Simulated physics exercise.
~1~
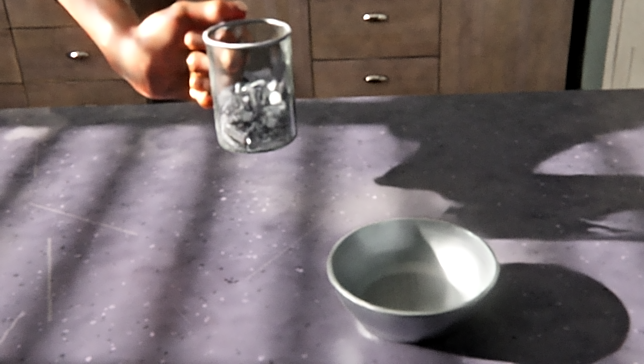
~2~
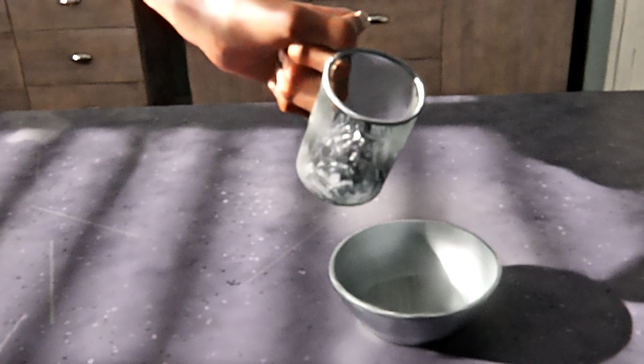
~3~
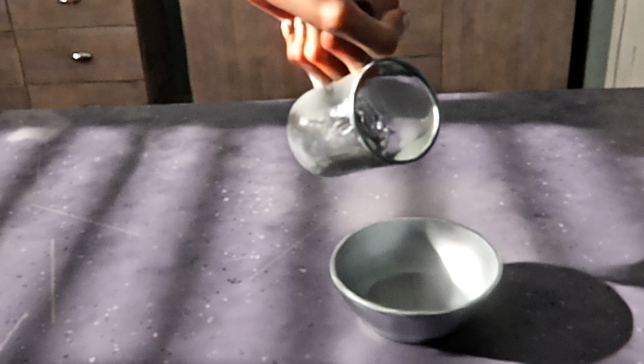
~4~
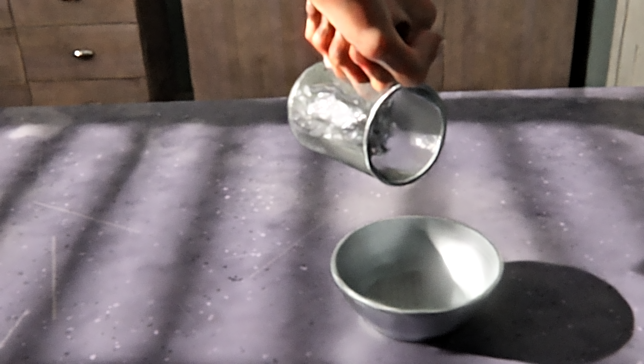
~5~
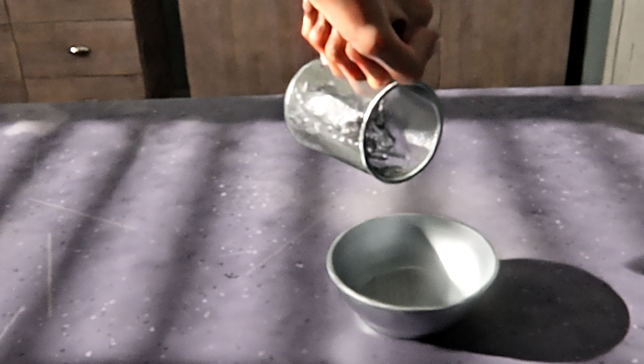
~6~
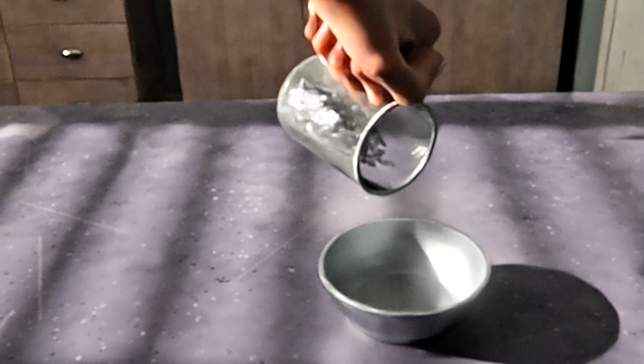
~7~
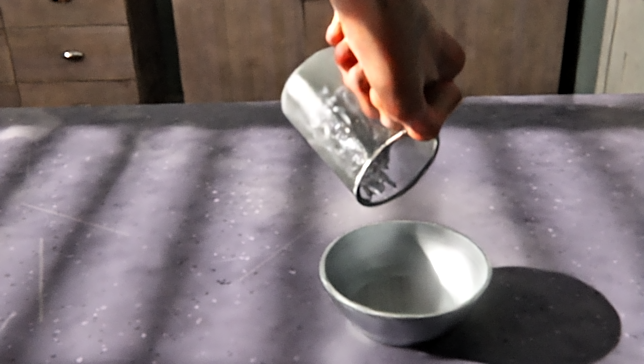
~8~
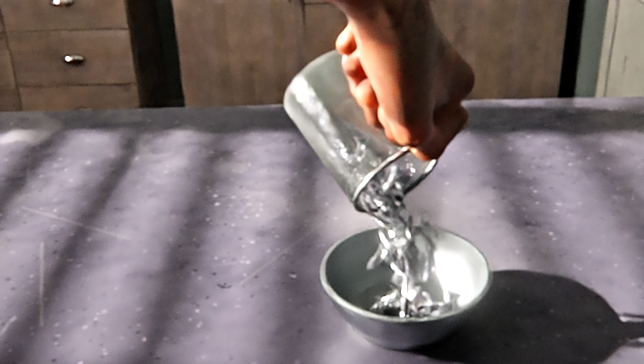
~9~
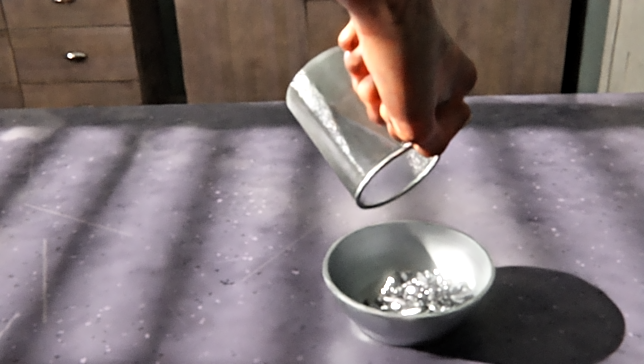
To begin with, a hand holds a clear glass cup partly filled with small, shiny metal pieces above a speckled purple-grey table, up and to the left of an empty grey metal bowl. The hand moves the cup right and tips it over onto its side above the bowl. There the cup lingers, its mouth facing right, with the pieces still inside. Then the hand tilts it further, and the pieces slide toward the rim. They pour down in a stream into the bowl. Finally, the emptied cup stays tipped mouth-down above the bowl, where the pieces lie in a glinting heap.
